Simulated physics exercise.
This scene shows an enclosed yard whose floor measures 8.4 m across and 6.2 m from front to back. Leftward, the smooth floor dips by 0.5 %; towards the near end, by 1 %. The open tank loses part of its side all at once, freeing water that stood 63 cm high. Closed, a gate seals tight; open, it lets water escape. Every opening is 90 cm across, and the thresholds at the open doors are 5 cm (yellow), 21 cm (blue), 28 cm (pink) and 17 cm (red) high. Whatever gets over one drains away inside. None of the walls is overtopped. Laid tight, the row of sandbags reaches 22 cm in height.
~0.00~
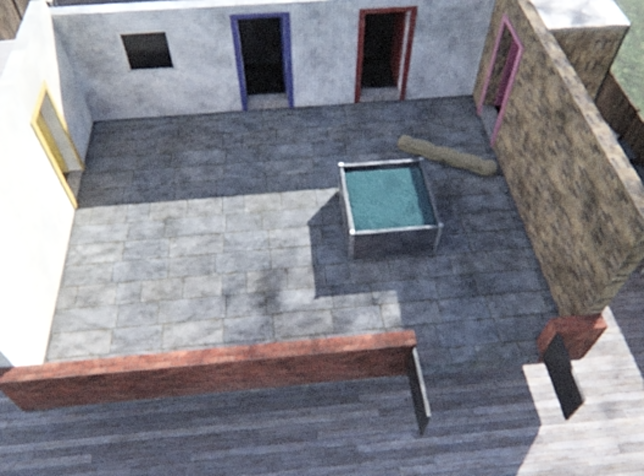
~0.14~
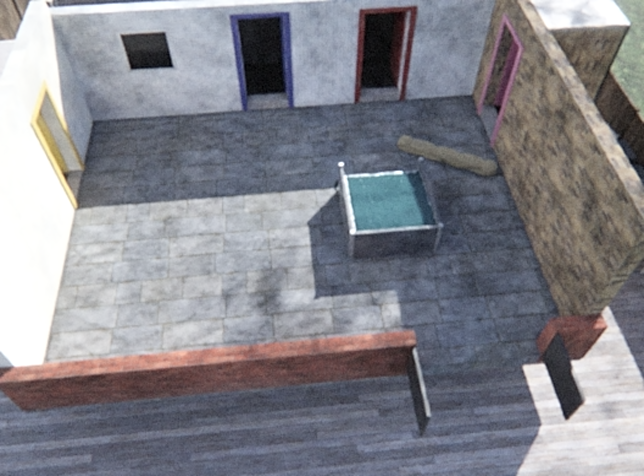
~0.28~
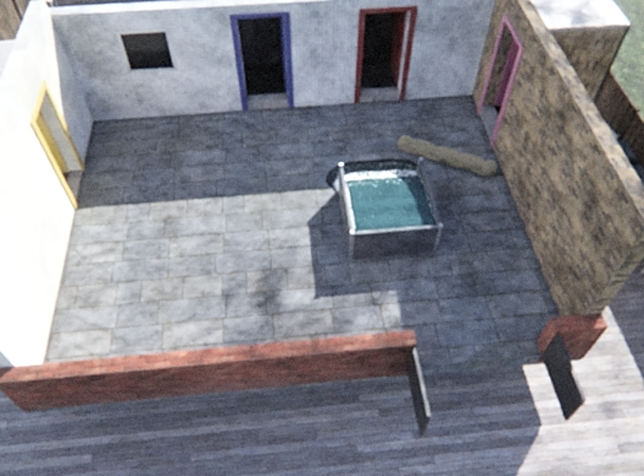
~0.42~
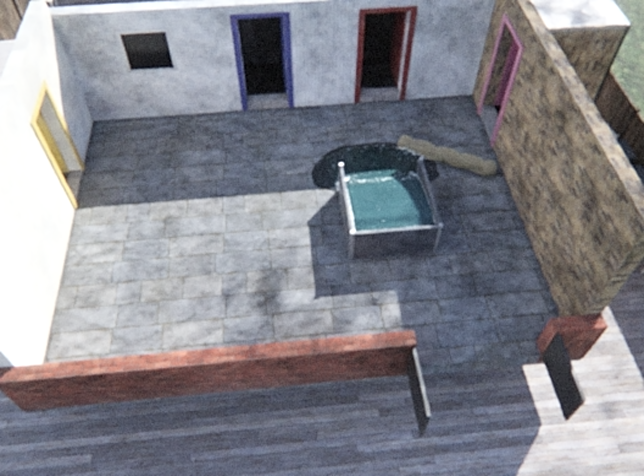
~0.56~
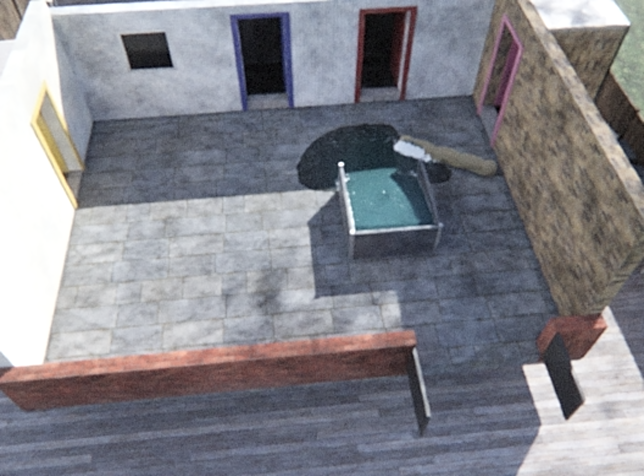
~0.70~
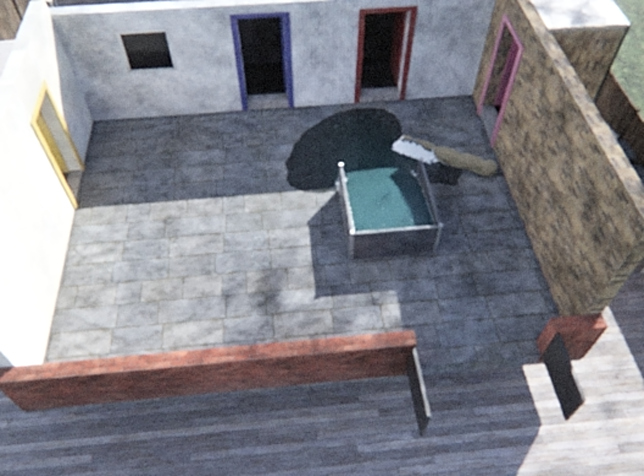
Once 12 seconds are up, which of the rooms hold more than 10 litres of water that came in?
Yellow door - more than 10 litres. Blue door - 10 litres or less. Pink door - 10 litres or less. Red door - more than 10 litres.
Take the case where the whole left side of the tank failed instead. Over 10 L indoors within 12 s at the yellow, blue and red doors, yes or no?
Yellow door surpasses it, blue door doesn't reach it, red door doesn't reach it.
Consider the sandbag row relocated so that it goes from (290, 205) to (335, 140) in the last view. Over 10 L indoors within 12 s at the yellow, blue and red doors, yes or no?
Doors: Yellow stays under / blue stays under / red exceeds.
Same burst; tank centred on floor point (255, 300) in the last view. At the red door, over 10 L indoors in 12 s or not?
Against the limit, the red door gets no more than that.
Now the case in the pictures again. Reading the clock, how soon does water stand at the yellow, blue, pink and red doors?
Yellow: 3.8 s; blue: 1.3 s; pink: 2.6 s; red: 0.8 s.
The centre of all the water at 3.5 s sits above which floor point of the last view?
About (335, 153).
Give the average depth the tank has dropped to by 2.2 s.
It averages close to 16 centimetres.
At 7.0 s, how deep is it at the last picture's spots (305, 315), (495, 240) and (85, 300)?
About 0, 2 and 4 cm respectively.
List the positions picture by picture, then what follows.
In the first picture, still water, 63 cm deep, in the open tank at (388, 197).
In the second picture, the front is at a hidden place, 0.8 m from the gap on the open tank's far side; 0.4 m2 of floor is under water; 63 cm left at the back of the open tank.
In the third picture, water pours out on the open tank's far side and has run 1.0 m, to a hidden place; typically 11 cm deep outside, 63 cm at the open tank's back.
In the fourth picture, water pours out on the open tank's far side and has run 1.3 m, to (340, 150); typically 9 cm deep outside, 58 cm at the open tank's back.
In the fifth picture, the front is at (342, 130), 1.8 m from the gap on the open tank's far side; 3.5 m2 of floor is under water; 53 cm left at the back of the open tank.
In the sixth picture, water pours out on the open tank's far side and has run 2.3 m, to (372, 111); typically 6 cm deep outside, 52 cm at the open tank's back.
After 1.4 s water covers 20 % of the floor and is deepest (34 cm) near (349, 104); yellow door not reached, blue door 7 cm at the sill, 0 L in, pink door not reached, red door 25 cm at the sill, 14 L in.
After 2.2 s water covers 25 % of the floor and is deepest (26 cm) near (350, 109); yellow door not reached, blue door 16 cm at the sill, 0 L in, pink door not reached, red door 22 cm at the sill, 40 L in.
After 3.5 s water covers 40 % of the floor and is deepest (17 cm) near (94, 121); yellow door not reached, blue door 9 cm at the sill, 0 L in, pink door 10 cm at the sill, 0 L in, red door 10 cm at the sill, 49 L in.
After 7.0 s water covers 65 % of the floor and is deepest (10 cm) near (38, 388); yellow door 7 cm at the sill, 21 L in, blue door 3 cm at the sill, 0 L in, pink door 7 cm at the sill, 0 L in, red door 3 cm at the sill, 49 L in.
After 12.0 s water covers 75 % of the floor and is deepest (8 cm) near (38, 388); yellow door 3 cm at the sill, 24 L in, blue door 1 cm at the sill, 0 L in, pink door 4 cm at the sill, 0 L in, red door 3 cm at the sill, 49 L in.
